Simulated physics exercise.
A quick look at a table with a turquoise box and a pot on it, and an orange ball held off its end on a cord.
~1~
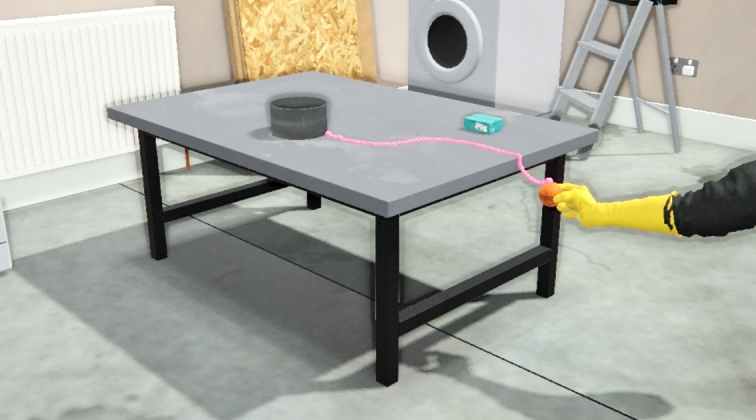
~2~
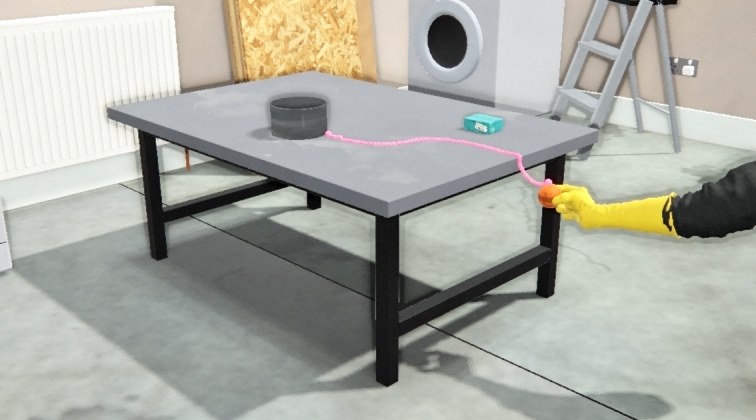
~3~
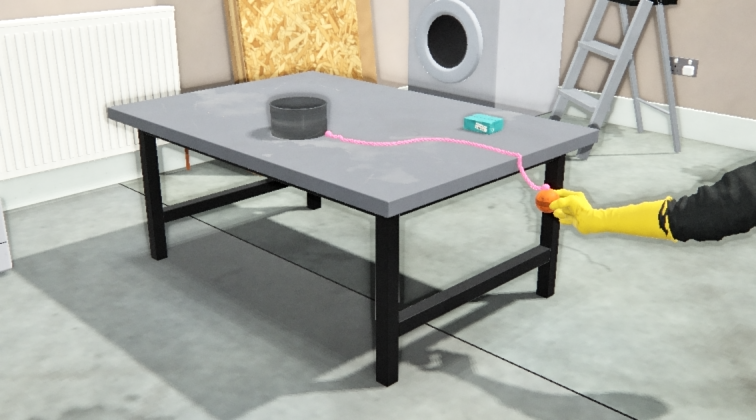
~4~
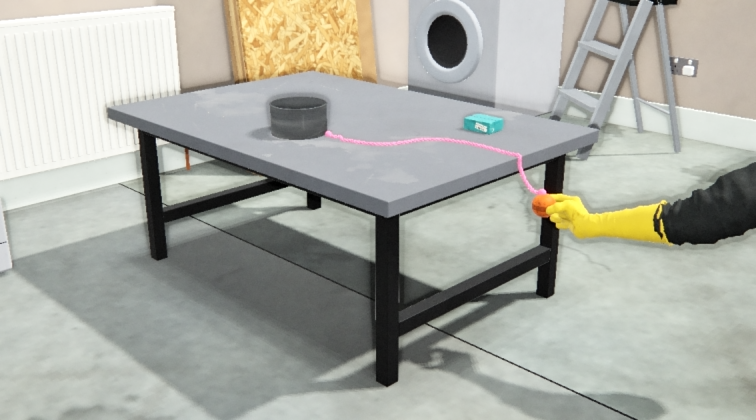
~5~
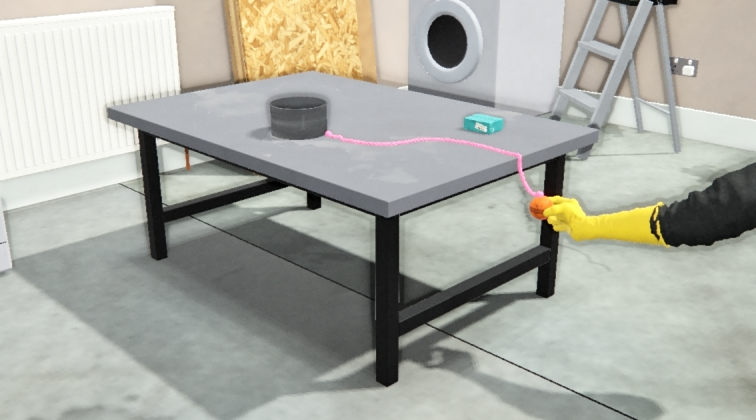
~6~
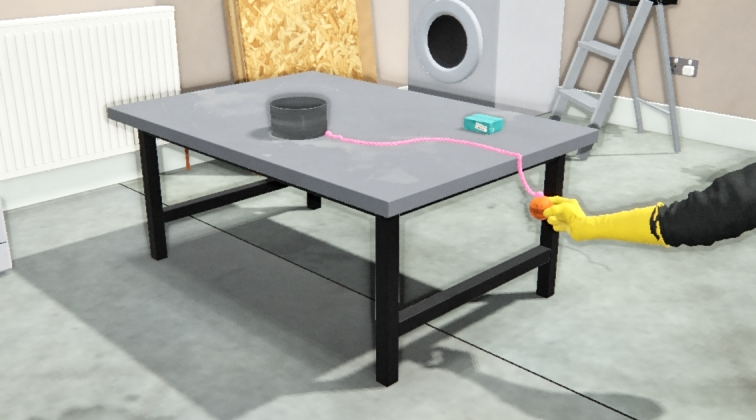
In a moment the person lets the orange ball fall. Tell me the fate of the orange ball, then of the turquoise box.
The orange ball is left hanging, the turquoise box sits tight.
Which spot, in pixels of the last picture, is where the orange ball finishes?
I'd put it close to (479, 265).
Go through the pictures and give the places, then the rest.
In the first picture, orange ball (551, 195); pot (298, 103); turquoise box (484, 118).
In the second picture, orange ball (550, 196).
In the third picture, orange ball (548, 201).
In the fourth picture, orange ball (544, 206); cord through (376, 144) (444, 140).
In the fifth picture, orange ball (541, 208); cord through (376, 144) (444, 140).
In the sixth picture, orange ball (541, 208); pot (298, 103); turquoise box (484, 118); cord tied to the pot, with little slack.
Then, 0.62 s later than the last view, ball above the floor near (463, 250); pot as before; box as before.
Then, 1.62 s later than the last view, ball above the floor near (468, 260); pot as before; box as before.
Finally, ball above the floor near (479, 265); pot as before; box as before. The orange ball swings from the edge and the turquoise box stays on top.
